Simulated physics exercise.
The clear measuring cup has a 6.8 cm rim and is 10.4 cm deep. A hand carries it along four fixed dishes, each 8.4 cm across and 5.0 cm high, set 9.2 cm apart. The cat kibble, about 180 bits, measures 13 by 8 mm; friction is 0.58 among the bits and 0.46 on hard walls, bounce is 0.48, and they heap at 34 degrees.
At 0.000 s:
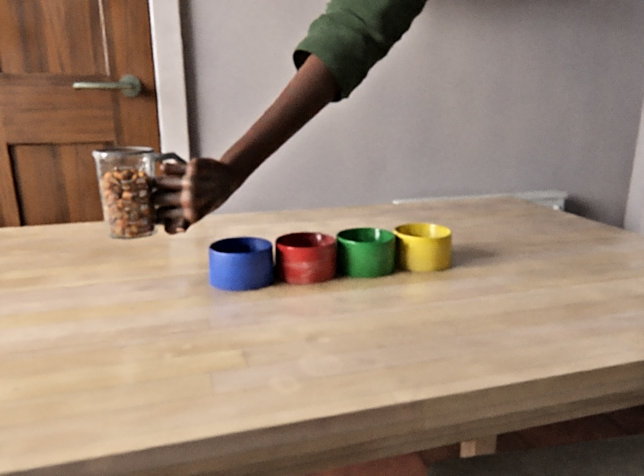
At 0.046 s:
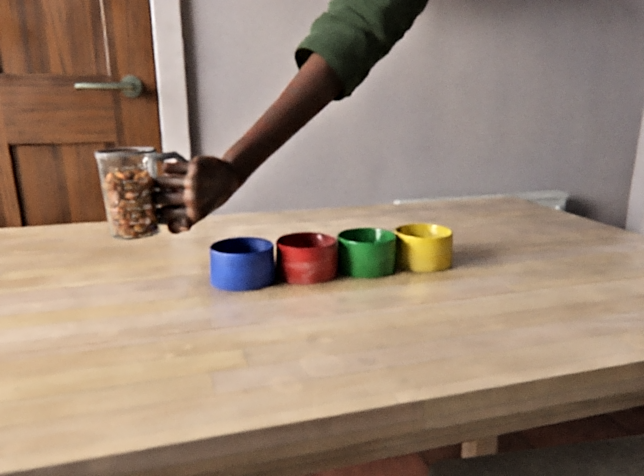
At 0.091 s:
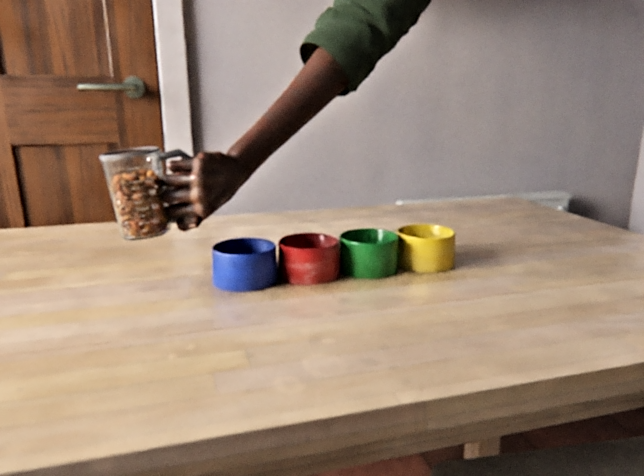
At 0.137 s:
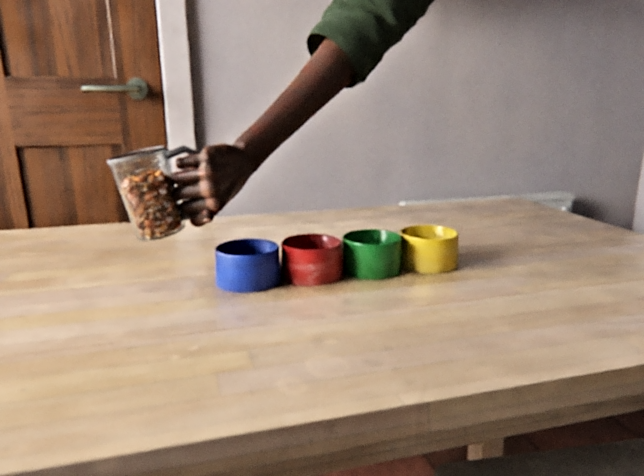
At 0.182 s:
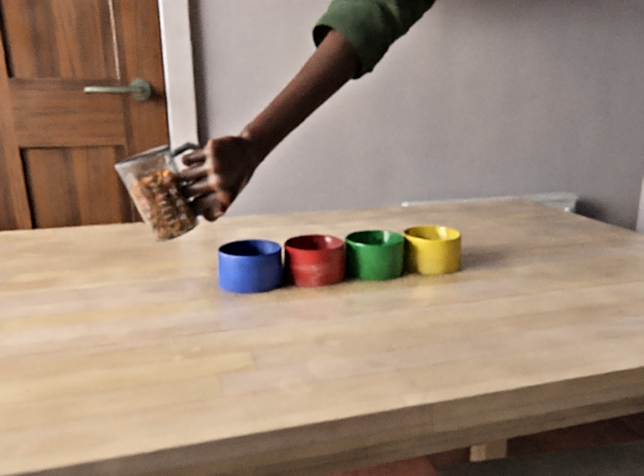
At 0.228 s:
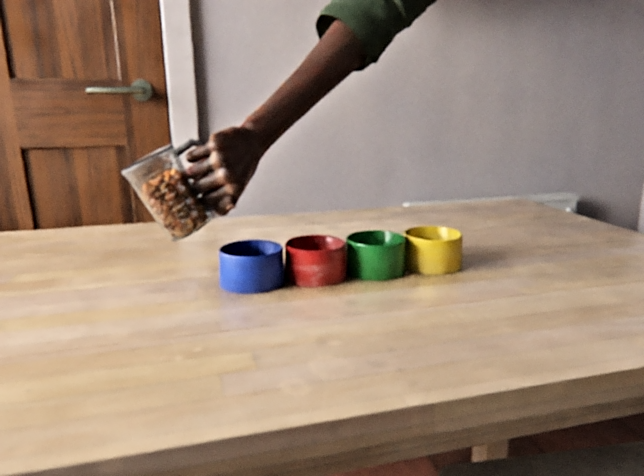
A hand tilting a clear measuring cup of brown kibble while moving it slightly right, near four colourful dishes on a wooden table.
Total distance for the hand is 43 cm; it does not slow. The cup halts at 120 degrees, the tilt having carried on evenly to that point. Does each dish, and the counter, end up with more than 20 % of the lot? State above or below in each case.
In each case: Red above, blue above, green below, yellow below, counter below.
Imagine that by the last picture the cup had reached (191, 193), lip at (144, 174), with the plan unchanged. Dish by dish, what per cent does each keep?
It'd finish with red at 40, blue at 0, green at 30 and yellow at 10.
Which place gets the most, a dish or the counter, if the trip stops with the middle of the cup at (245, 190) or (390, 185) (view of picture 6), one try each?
Counter, then blue.
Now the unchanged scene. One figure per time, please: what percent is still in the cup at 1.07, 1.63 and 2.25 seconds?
It goes roughly like this: 40, 0, 0 per cent.
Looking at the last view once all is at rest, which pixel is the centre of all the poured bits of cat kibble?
Somewhere around (264, 270) in the final frame.
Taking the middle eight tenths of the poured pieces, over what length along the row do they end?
12 cm, roughly.
After 1.07 s, tilt 120 degrees; cup holds 40 %, blue 55 %.
Then, at 1.63 s, tilt 120 degrees; cup holds 0 %, red 25 %, blue 65 %.
After 2.25 s, tilt 120 degrees; cup holds 0 %, red 25 %, blue 65 %.
In the end, at 2.5 s, red 25 %, blue 65 %, green 0 %, yellow 0 %, counter 10 %.
